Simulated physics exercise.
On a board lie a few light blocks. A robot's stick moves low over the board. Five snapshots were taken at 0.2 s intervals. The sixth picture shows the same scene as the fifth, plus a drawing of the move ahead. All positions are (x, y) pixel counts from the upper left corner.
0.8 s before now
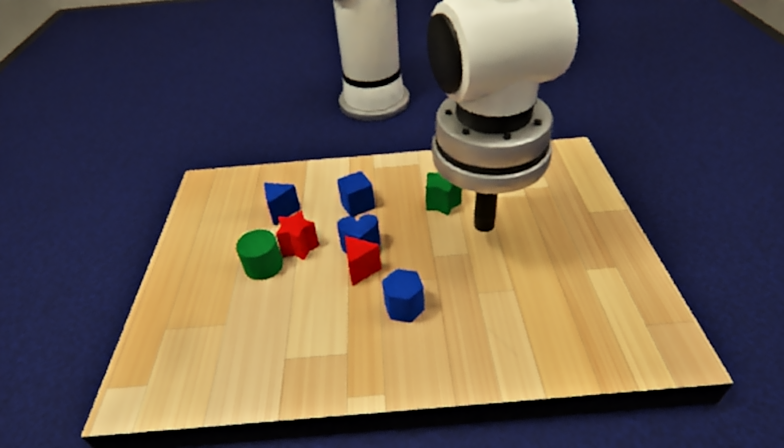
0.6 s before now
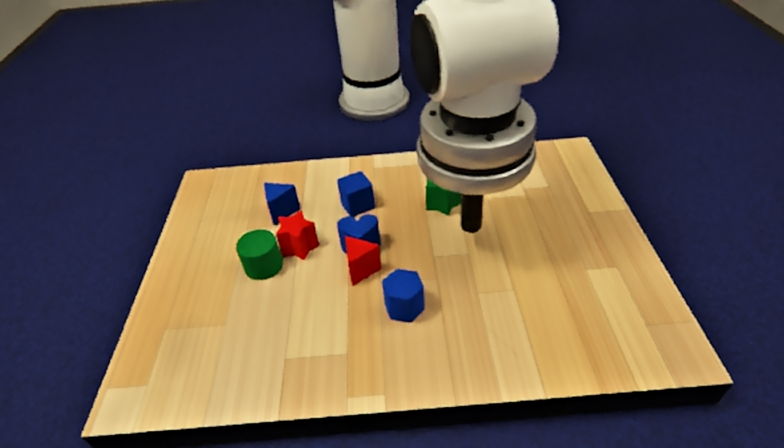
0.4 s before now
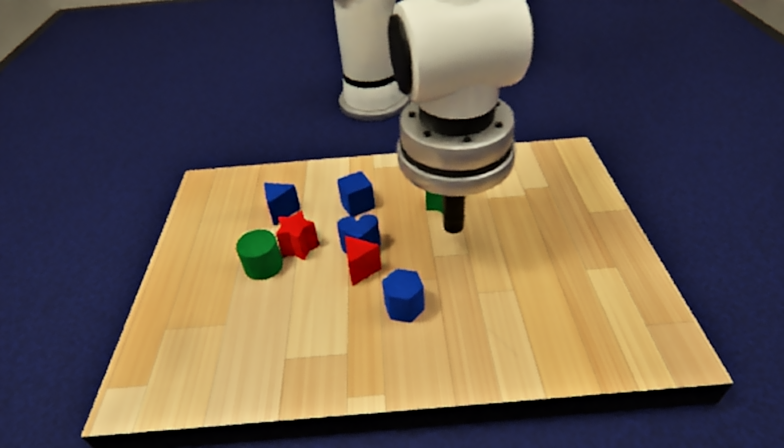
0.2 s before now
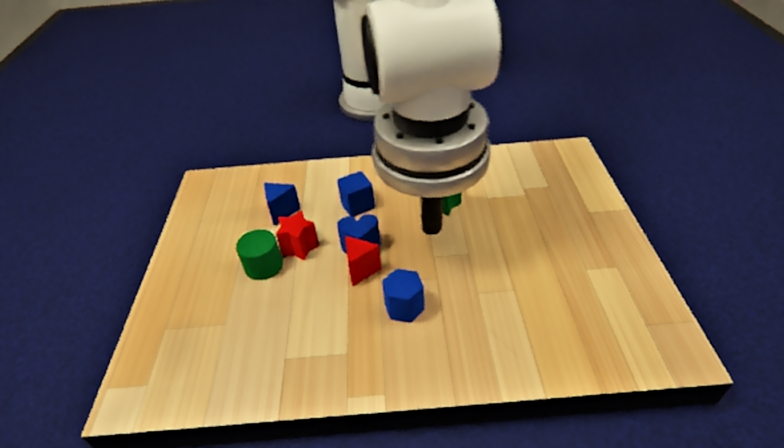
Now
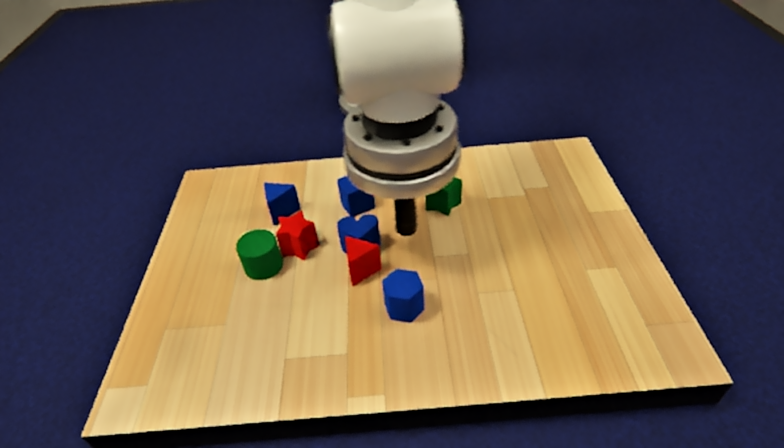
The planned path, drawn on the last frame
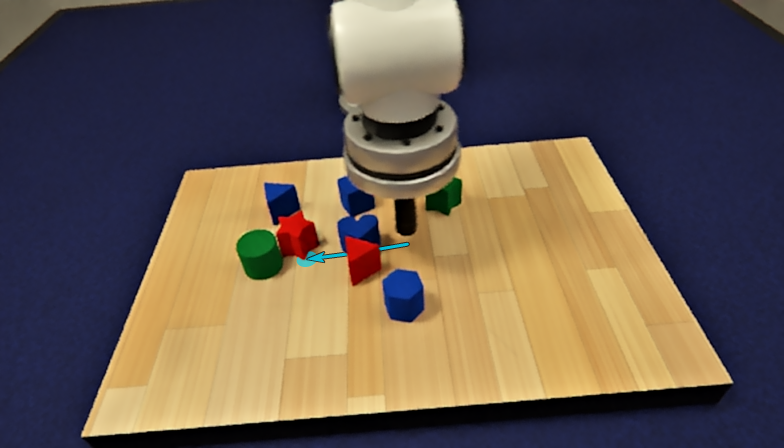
At the start, a robot arm holds its dark stick low over the right part of a wooden board scattered with small blue, red and green blocks. The arm then moves steadily left, passing in front of the green star-shaped block, and is last seen just right of the blue heart, the blocks unmoved.
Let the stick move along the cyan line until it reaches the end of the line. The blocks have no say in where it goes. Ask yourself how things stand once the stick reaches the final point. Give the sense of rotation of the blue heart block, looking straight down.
Seen from above, its turn is clockwise.
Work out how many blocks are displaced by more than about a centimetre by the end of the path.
Total: Two.
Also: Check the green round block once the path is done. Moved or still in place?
Once the path is done, it remains where it sat before.
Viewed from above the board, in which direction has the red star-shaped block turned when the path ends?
Counter-clockwise, from overhead.
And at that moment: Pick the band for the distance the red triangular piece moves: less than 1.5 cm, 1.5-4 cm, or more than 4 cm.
Below 1.5 cm.
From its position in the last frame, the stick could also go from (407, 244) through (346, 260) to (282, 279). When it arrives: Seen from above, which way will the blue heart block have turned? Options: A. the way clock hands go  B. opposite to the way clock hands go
Option A.
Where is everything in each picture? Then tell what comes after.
Stick tip at (484, 226); block tops, green round block at (255, 242); red star-shaped block at (293, 223); blue heart block at (358, 224); red triangular piece at (358, 247), in the first frame.
Stick at (471, 227); blocks unchanged, in the second frame.
Stick at (453, 228); blocks unchanged, in the third frame.
Stick at (432, 229); blocks unchanged, in the fourth frame.
Stick at (406, 230); green round block at (255, 242); red star-shaped block at (293, 223); blue heart block at (358, 224); red triangular piece at (358, 247), in the fifth frame.
Path on the board, straight from (407, 244) to (307, 259).
The first path, step by step. One third of the way, stick at (371, 236); blue heart block at (346, 222), turned 20° anticlockwise.
Two thirds of the way, stick at (336, 241); red star-shaped block at (286, 219), turned 35° anticlockwise; blue heart block at (320, 218), turned 25° clockwise.
At the end, stick at (303, 245); green round block in place; red star-shaped block at (284, 218), turned 45° anticlockwise; blue heart block at (315, 216), turned 40° clockwise; red triangular piece in place.
